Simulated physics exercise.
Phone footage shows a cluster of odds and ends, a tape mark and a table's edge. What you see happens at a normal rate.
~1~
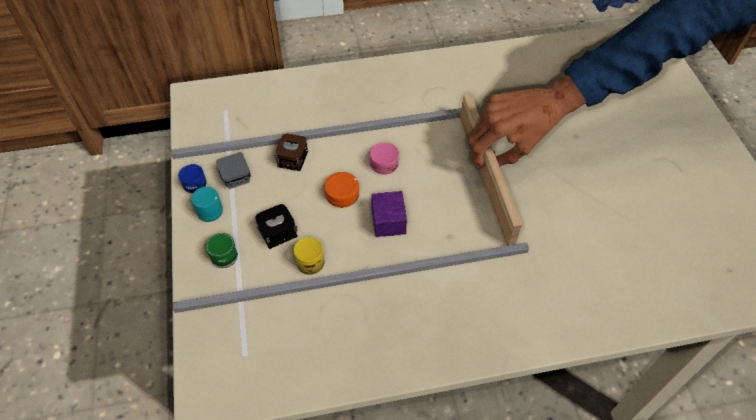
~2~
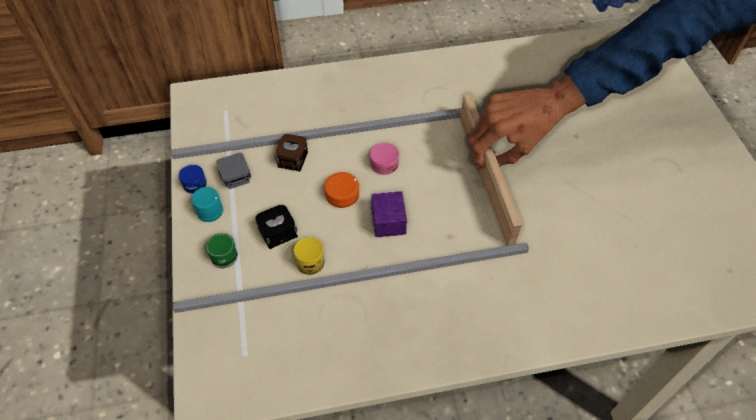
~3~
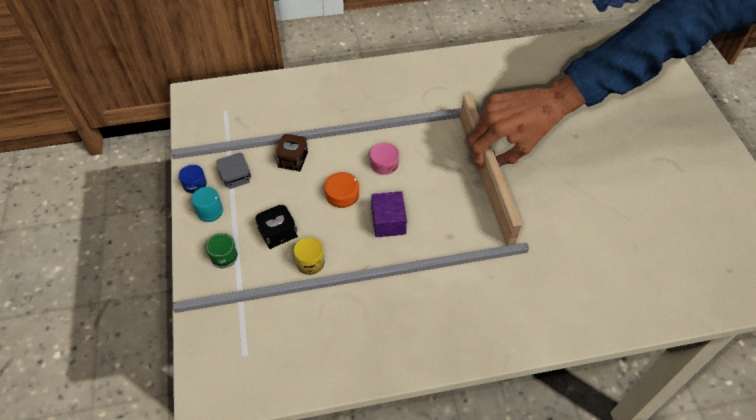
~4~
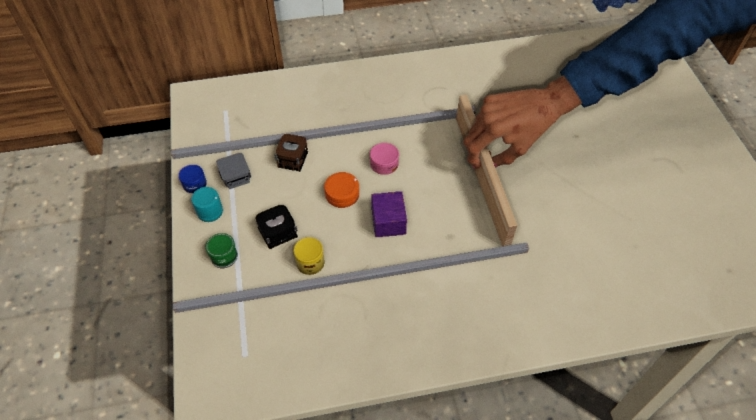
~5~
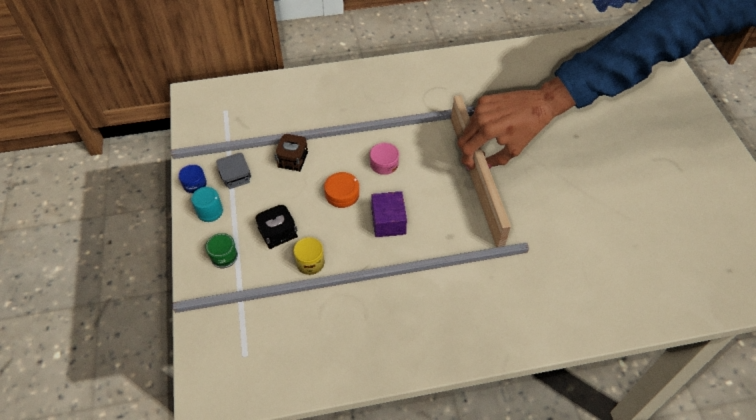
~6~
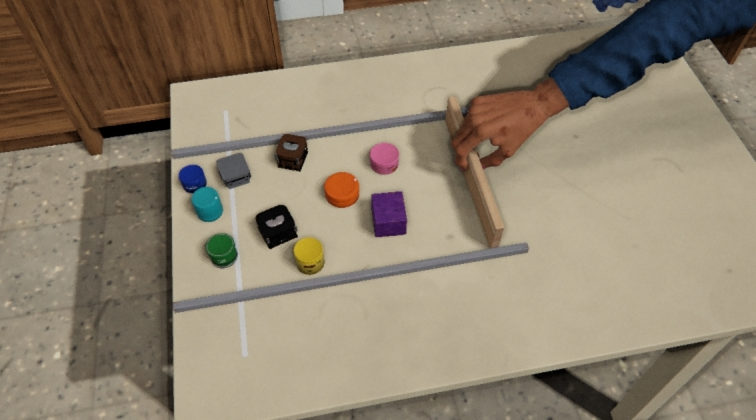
On a pale tabletop, a hand slides a wooden board slightly left between two grey rails, while colourful tubs and blocks stay still.
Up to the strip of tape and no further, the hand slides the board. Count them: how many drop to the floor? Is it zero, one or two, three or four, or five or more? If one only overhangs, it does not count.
The tally of drops is under three, yet not nought.
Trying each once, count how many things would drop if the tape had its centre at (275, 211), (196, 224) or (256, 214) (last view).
Floor tally per try: 0 / 5 / 0.
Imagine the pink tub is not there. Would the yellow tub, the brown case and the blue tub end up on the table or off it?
Yellow tub - safe, brown case - safe, blue tub - gone.
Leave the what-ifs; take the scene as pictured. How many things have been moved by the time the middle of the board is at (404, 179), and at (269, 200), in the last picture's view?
At that stage 1; at the next, 8.
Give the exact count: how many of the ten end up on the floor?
The number that fall is 1.
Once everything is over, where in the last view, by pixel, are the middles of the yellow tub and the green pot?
Approximately (223, 271) for one, approximately (189, 262) for the other.
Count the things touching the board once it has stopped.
5.
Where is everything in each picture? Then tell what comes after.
The first frame shows blue tub (193, 179); turquoise lid (207, 205); green pot (222, 251); board (488, 166); tape (234, 217).
The second frame shows turquoise lid (207, 205); purple block (389, 214).
The third frame shows green pot (222, 251); pink tub (384, 159).
The fourth frame shows blue tub (193, 179); black case (277, 227).
The fifth frame shows turquoise lid (207, 205); brown case (292, 153).
The sixth frame shows blue tub (193, 179); turquoise lid (207, 205); green pot (222, 251); board (472, 169); tape (234, 217).
A little later, none off yet; blue tub at rest near (193, 179); turquoise lid at rest near (207, 205); green pot at rest near (222, 251).
When it is over, the number that fall off is one or two; down, blue tub.
